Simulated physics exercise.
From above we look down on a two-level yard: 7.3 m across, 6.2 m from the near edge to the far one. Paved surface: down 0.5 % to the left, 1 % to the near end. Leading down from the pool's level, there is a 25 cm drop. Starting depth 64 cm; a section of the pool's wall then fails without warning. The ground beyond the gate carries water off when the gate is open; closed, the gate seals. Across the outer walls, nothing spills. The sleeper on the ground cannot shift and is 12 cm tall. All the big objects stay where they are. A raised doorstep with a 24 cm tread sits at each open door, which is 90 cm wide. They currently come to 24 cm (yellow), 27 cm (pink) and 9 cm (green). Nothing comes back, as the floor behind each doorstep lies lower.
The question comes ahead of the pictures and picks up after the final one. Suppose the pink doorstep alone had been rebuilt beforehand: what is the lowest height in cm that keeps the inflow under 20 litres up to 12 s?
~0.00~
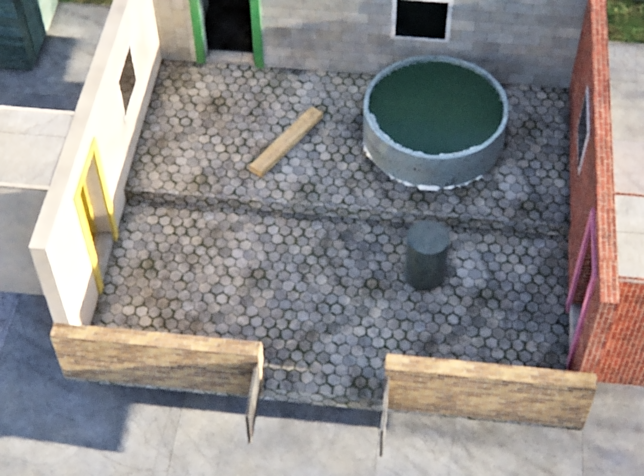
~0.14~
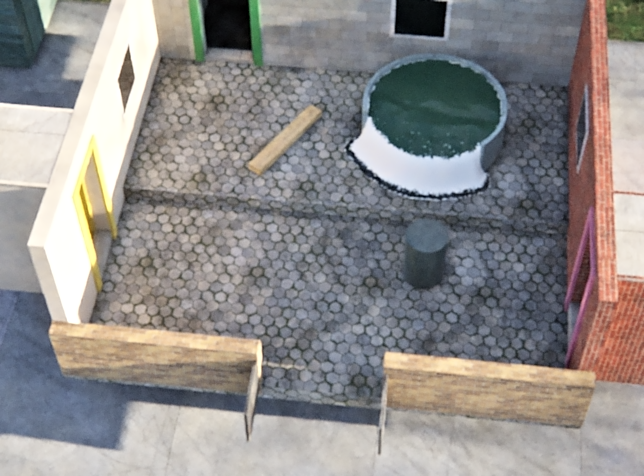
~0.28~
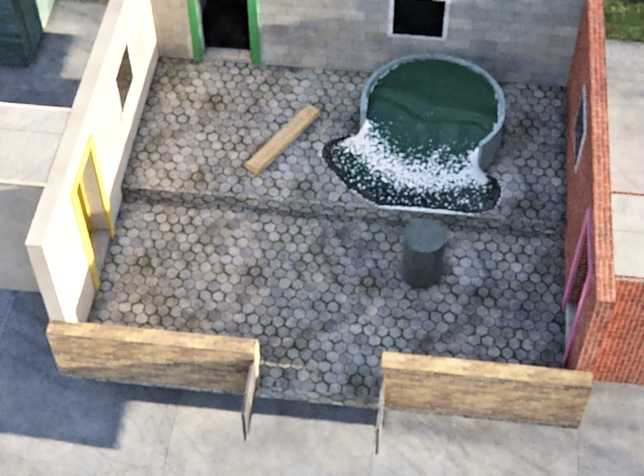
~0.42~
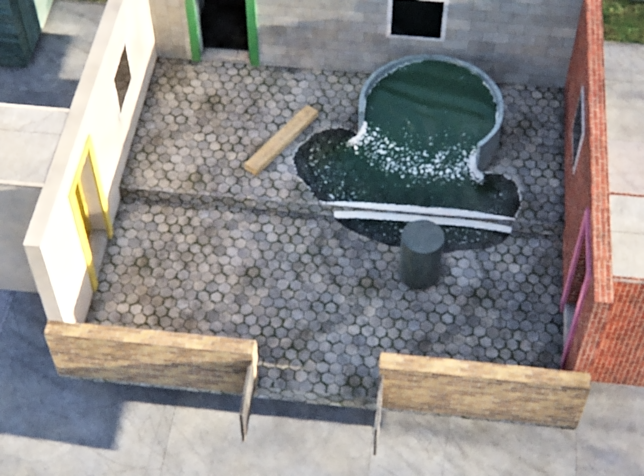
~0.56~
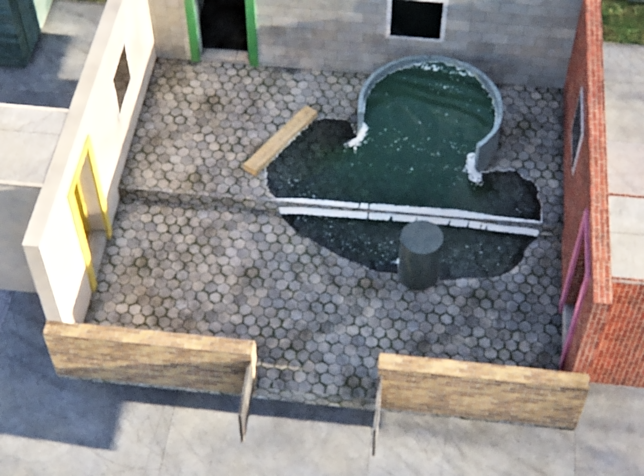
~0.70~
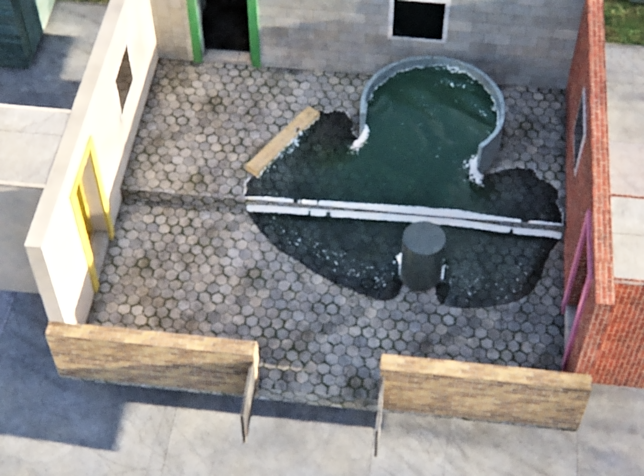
12.5 cm.
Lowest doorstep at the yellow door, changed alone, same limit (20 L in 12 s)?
At the yellow door you'd want roughly 12.5 cm.
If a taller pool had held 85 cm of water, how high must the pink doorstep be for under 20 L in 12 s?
I'd go with near 19 cm then.
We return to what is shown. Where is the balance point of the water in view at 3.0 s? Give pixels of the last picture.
The balance point sits at roughly (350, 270).
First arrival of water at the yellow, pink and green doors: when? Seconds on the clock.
Yellow 1.8 s, pink 1.1 s, green not within the 12 s.
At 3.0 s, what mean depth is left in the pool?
Average depth: Approx. 12 cm.
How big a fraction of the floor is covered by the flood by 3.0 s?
About 60 per cent.
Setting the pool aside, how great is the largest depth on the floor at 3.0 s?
Max depth: About 41 cm.
After 1.4 s water covers 50 % of the floor, deepest (37 cm) near (423, 252); 8 cm at the pink door, 0 litres in over its 27 cm doorstep.
After 3.0 s water covers 60 % of the floor, deepest (41 cm) near (89, 356); 18 cm at the pink door, 0 litres in over its 27 cm doorstep.
After 12.0 s water covers 55 % of the floor, deepest (13 cm) near (509, 398); 8 cm at the pink door, 0 litres in over its 27 cm doorstep.
At the pink door as built, the water arrived by 1.1 s and peaked near 19 cm at 2.8 s.
With a doorstep of 11.5 cm, 28 litres would have come in within the 12 s; with 13.5 cm, 15 litres. So under 20 litres takes about 12.5 cm.
